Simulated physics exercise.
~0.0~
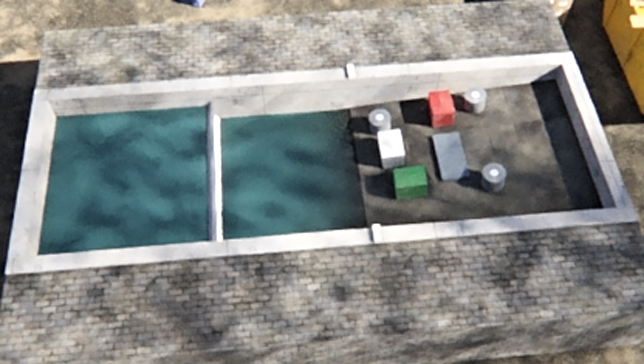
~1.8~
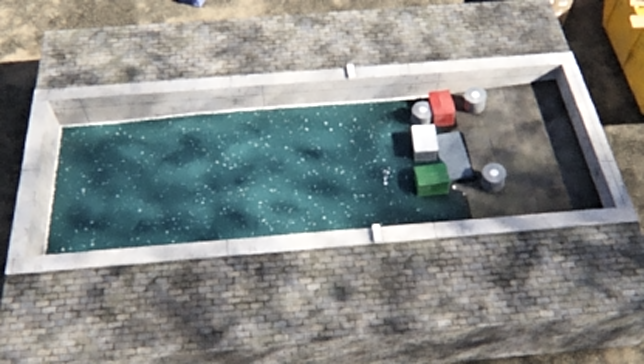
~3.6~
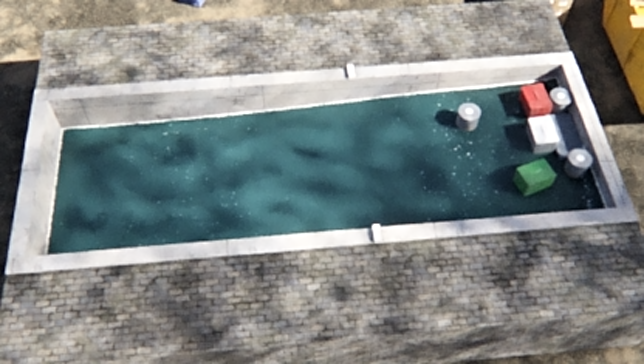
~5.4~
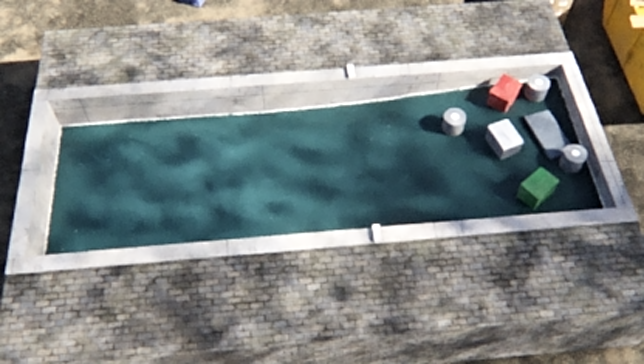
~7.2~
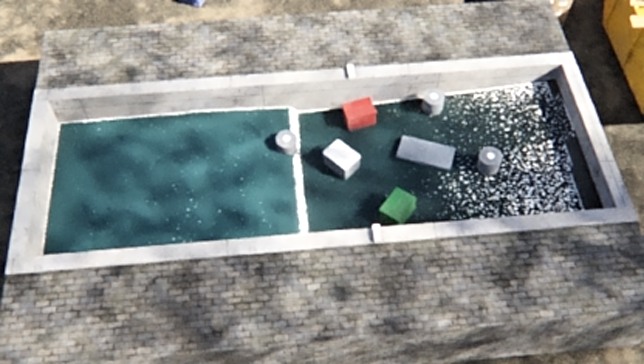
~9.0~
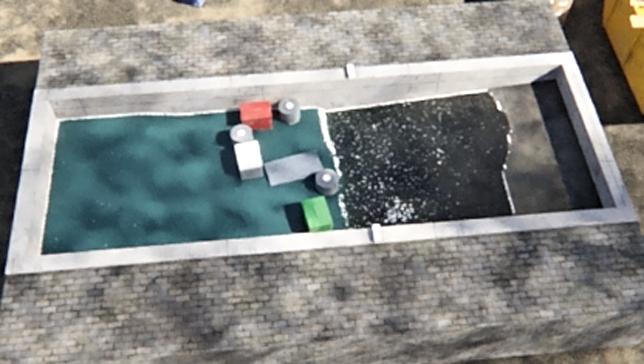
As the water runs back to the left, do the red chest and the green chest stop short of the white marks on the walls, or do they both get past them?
Both the red chest and the green chest get past the white marks, and they end up afloat to the left of them.
The video shows a walled boat ramp where water held behind a divider surges right once the divider is gone, lifting colored chests and gray floats toward the far end, then drains back left, leaving them all afloat past the white marks on the walls.
